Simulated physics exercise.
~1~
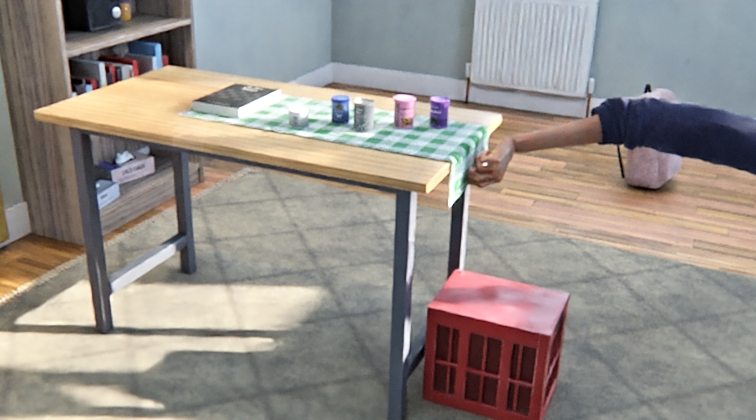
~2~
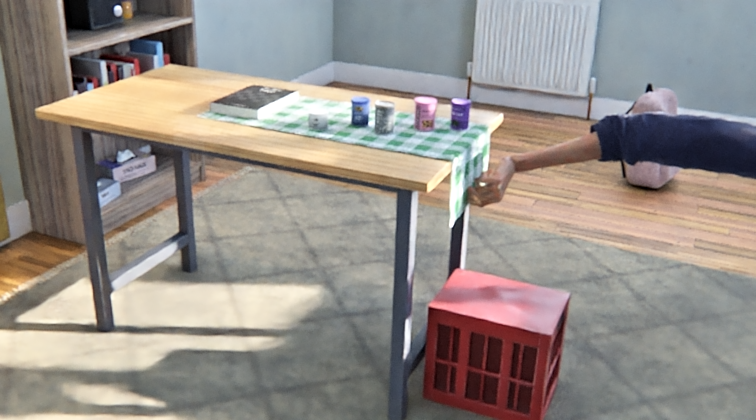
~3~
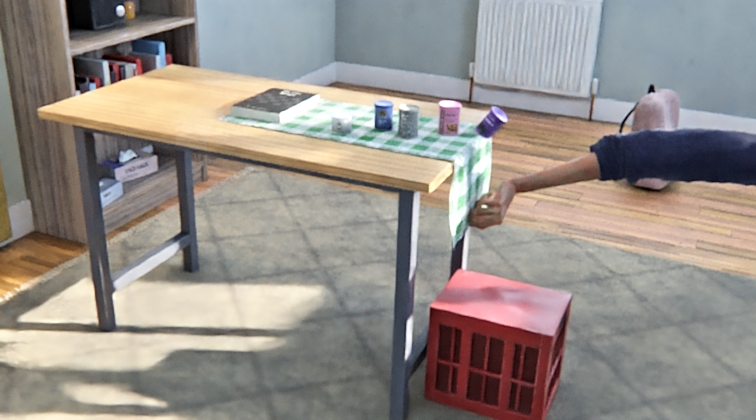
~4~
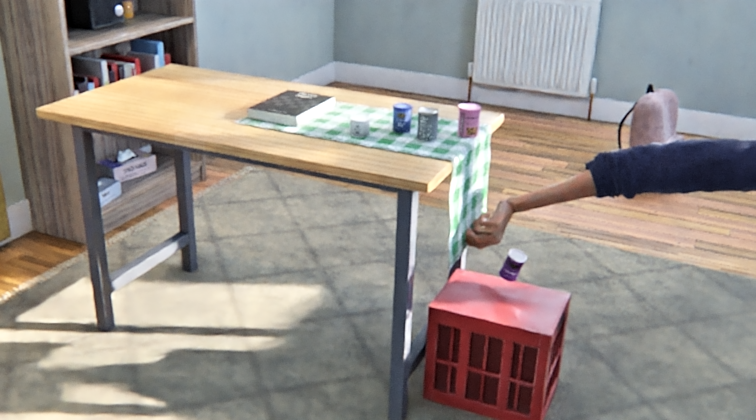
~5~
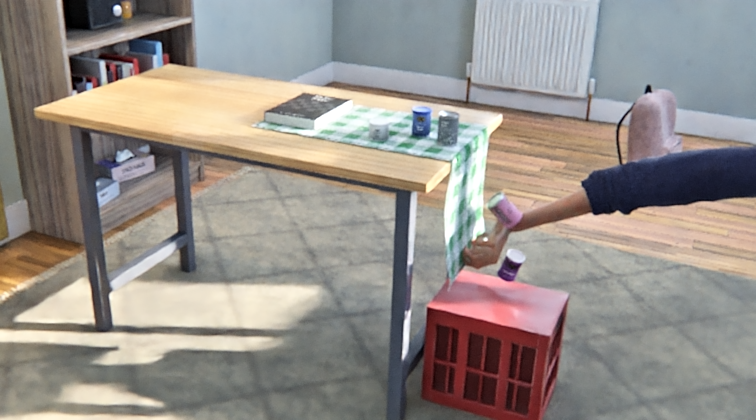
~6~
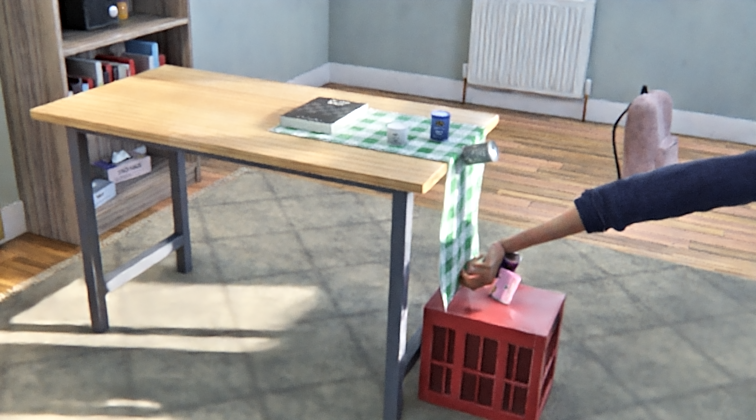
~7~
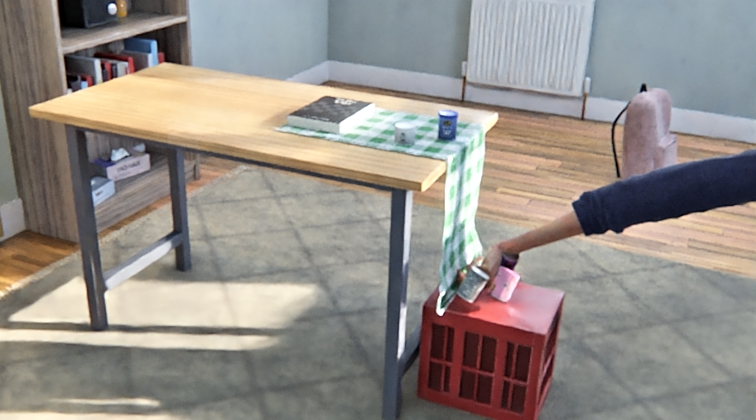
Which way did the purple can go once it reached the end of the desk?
The purple can went down, dropping off the desk's end onto the red crate.
